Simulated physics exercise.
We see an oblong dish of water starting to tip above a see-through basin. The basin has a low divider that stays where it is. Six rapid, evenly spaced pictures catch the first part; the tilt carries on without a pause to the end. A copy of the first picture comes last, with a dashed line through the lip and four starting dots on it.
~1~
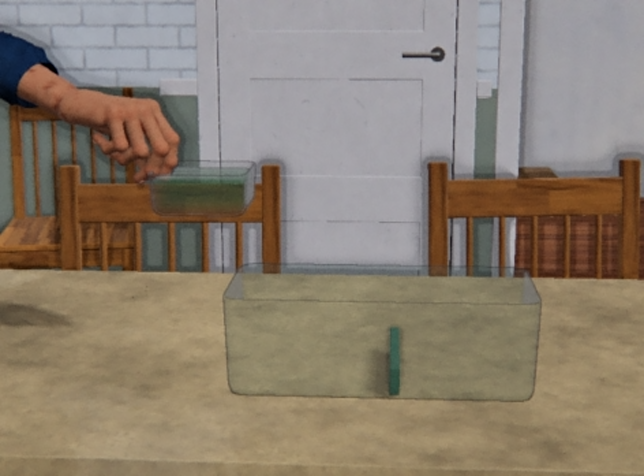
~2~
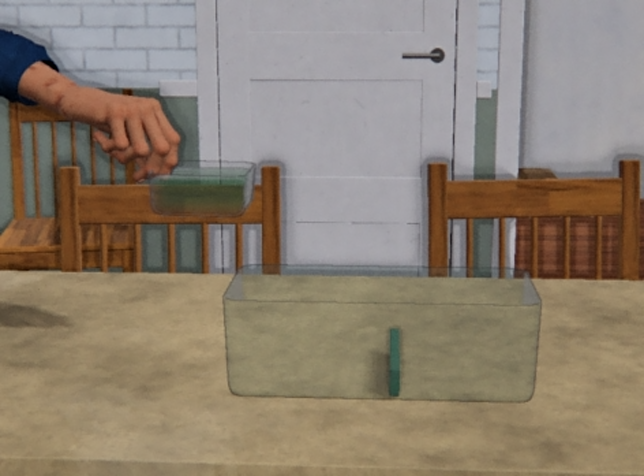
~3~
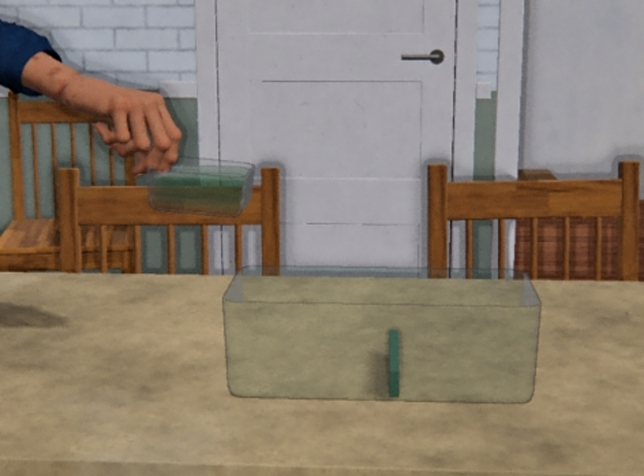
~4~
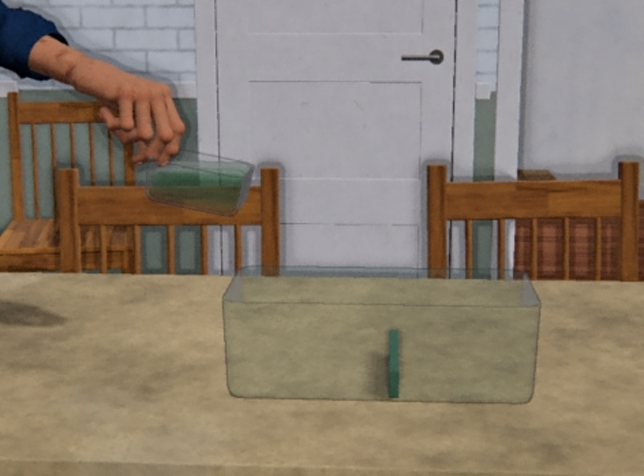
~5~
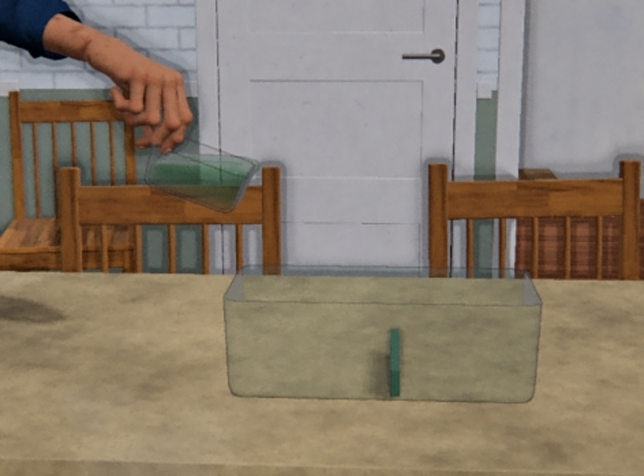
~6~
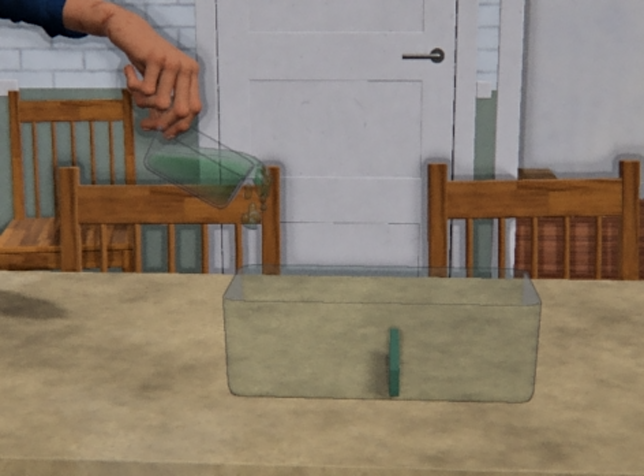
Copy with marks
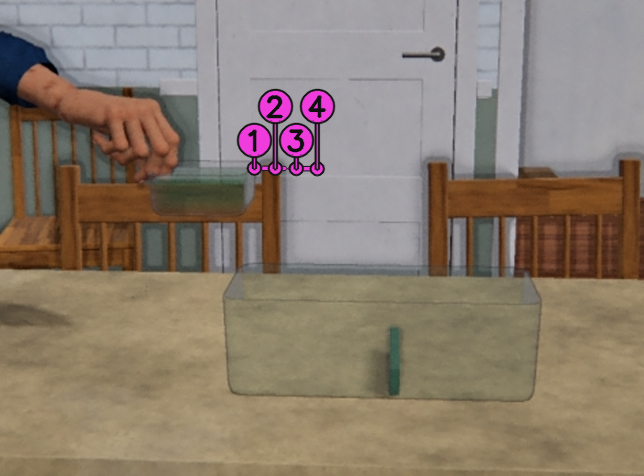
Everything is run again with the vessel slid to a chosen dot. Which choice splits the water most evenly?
Go for 4.
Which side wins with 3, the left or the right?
The left side.
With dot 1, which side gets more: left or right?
The left one.
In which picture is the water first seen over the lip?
In picture 5.
In magenta, 1 at (254, 168); 2 at (275, 168); 3 at (296, 168); 4 at (317, 168).
With 1, about 86 % ends left of the wall and 13 % right of it.
With 2, about 90 % ends left of the wall and 9 % right of it.
With 3, about 88 % ends left of the wall and 10 % right of it.
With 4, about 46 % ends left of the wall and 53 % right of it.
